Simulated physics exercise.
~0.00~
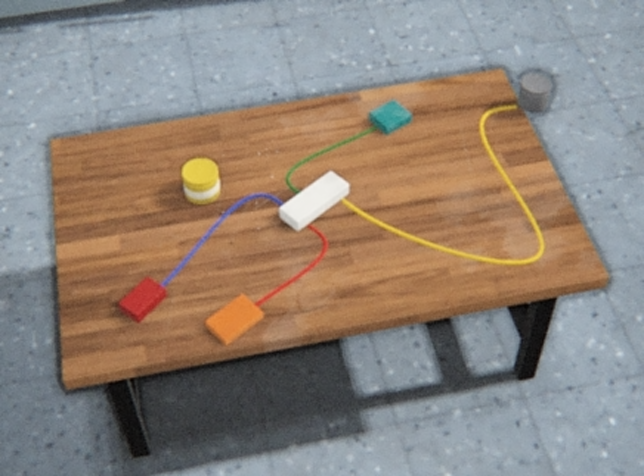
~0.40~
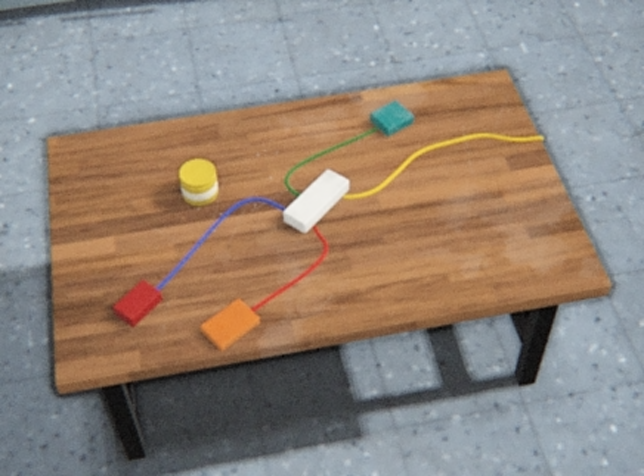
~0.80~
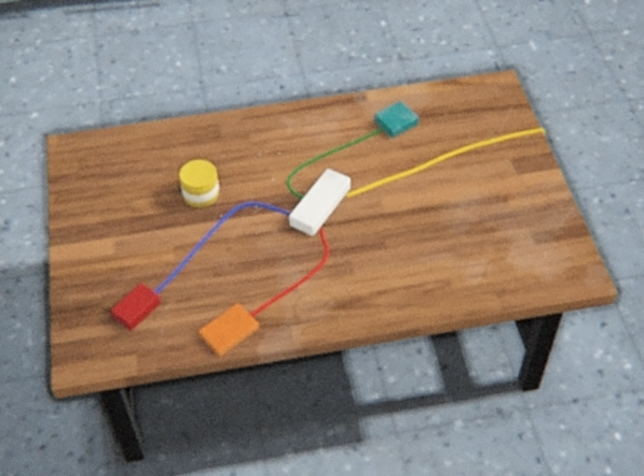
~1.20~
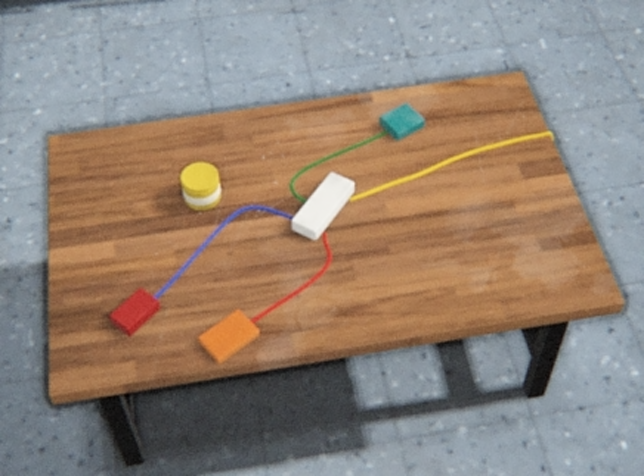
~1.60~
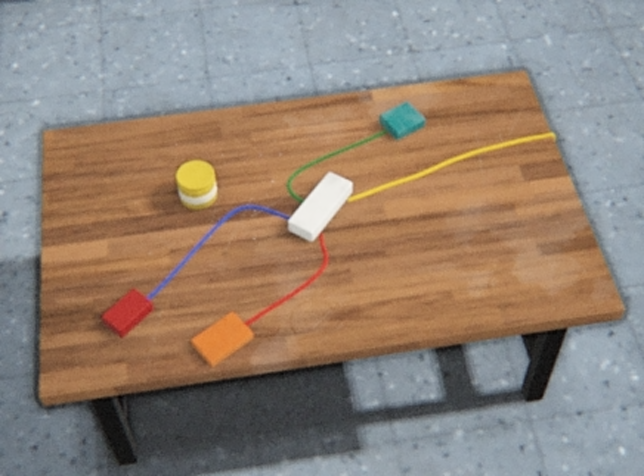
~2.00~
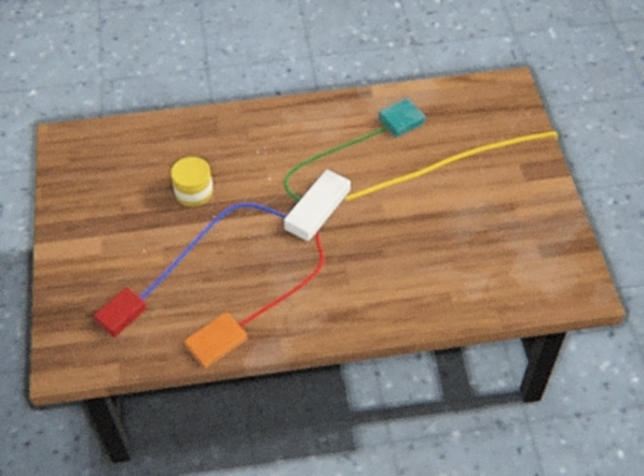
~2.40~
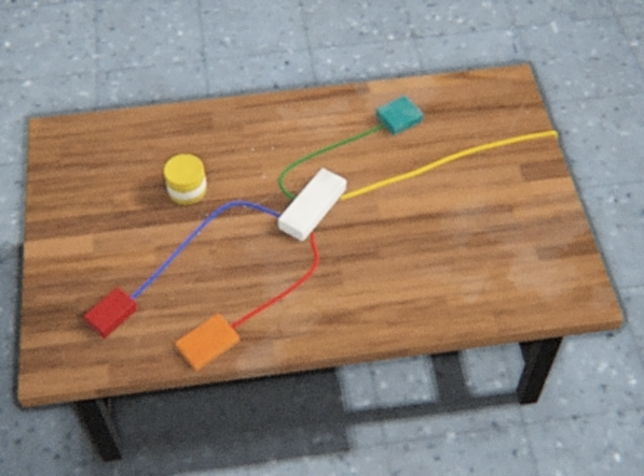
On a wooden lab table standing on a pale speckled floor, a white power strip sits near the middle with four thin cables running from it. Blue, red and green cables lead to a red reader, an orange phone and a teal charger, while a yellow tin rests nearby. A grey speaker on the looping yellow cable tips past the right edge and drops out of sight. The yellow cable sweeps across the tabletop and pulls nearly straight over the edge. The strip and other items stay in place, the cable still attached, as the view drifts slightly.
